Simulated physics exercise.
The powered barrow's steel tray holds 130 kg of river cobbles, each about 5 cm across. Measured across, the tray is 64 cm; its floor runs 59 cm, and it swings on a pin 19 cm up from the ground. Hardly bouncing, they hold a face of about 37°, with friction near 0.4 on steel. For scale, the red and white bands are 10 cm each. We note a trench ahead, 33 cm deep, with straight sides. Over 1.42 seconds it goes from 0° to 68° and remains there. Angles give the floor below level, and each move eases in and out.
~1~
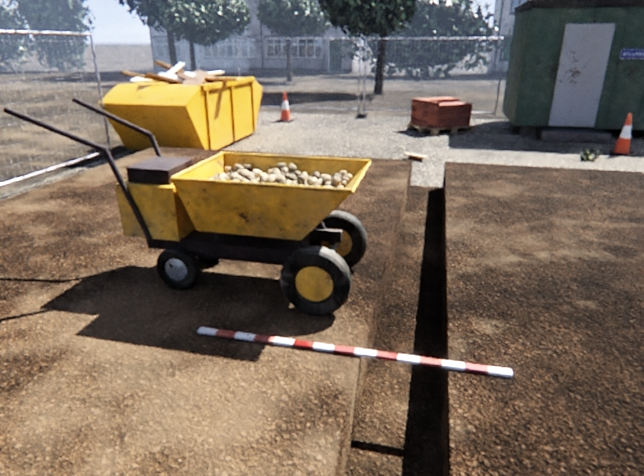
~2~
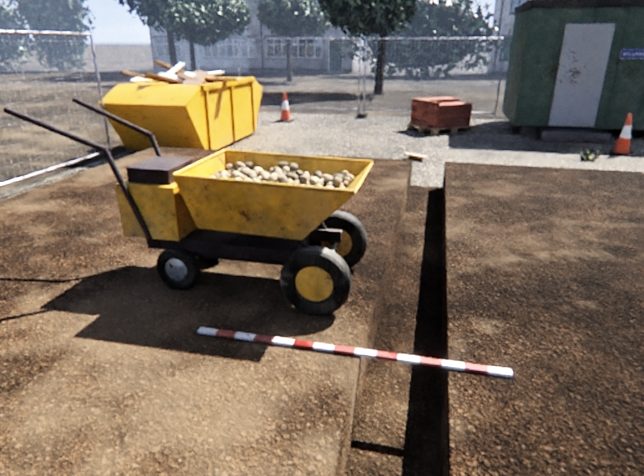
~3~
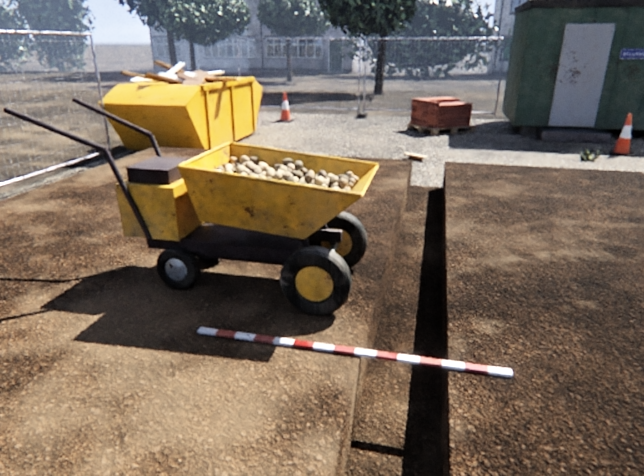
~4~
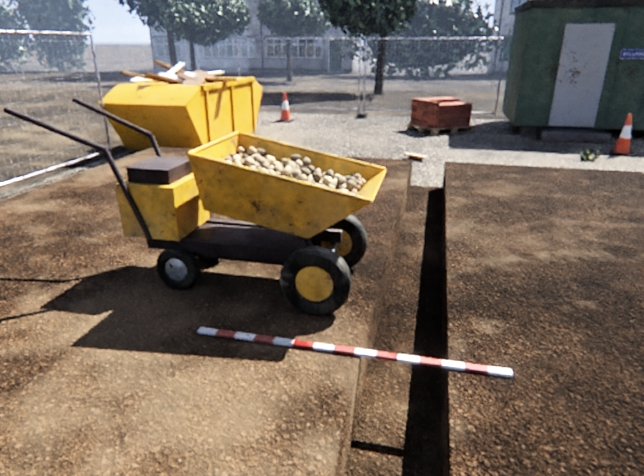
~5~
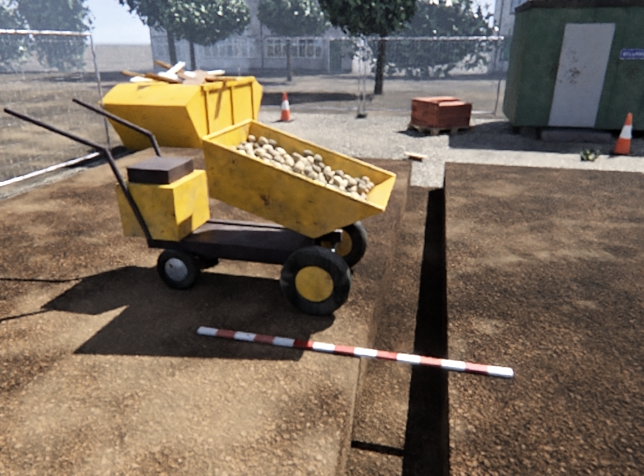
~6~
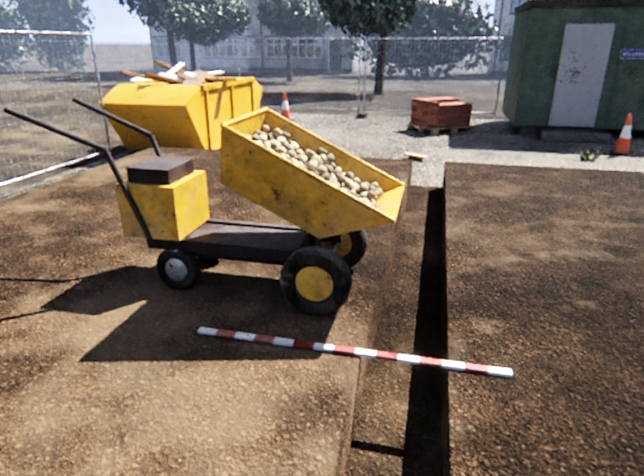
A yellow powered barrow with a tray of pale, rounded stones stands on brown earth beside a narrow, straight-sided trench, seen from slightly above. Behind it are a yellow skip, orange cones, reddish blocks and a green cabin, with a red and white pole lying in front. The tray tilts gradually forward to the right, its rear rising while the wheels and camera stay still.
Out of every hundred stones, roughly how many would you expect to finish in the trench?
Close to 45 in every hundred.
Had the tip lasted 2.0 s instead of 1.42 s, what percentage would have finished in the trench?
Expected share: Around 50%.
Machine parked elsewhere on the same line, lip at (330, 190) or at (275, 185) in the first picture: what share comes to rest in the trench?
It'd be around 70 per cent and after that around 95 per cent.
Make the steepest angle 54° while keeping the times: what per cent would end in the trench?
In that case near 40 per cent.
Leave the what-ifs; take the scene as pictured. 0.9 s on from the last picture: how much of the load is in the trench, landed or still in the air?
By that point it's something like 10 in a hundred.
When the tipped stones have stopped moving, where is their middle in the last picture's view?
Roughly at pixel (463, 300).
Then, 0.5 s after the last picture the floor is at 57°, 100 % in the tray; the foremost stones are at (415, 241).
Then, 0.9 s after the last picture the floor is at 68°, 59 % in the tray, 10 % in the trench, 30 % past the trench; the foremost stones are at (511, 305).
Then, 1.3 s after the last picture the floor is at 68°, 21 % in the tray, 23 % in the trench, 55 % past the trench; the foremost stones are at (603, 311).
Then, 3.2 s after the last picture the floor is at 68°, 0 % in the tray, 45 % in the trench, 55 % past the trench; the foremost stones are past the picture's edge.
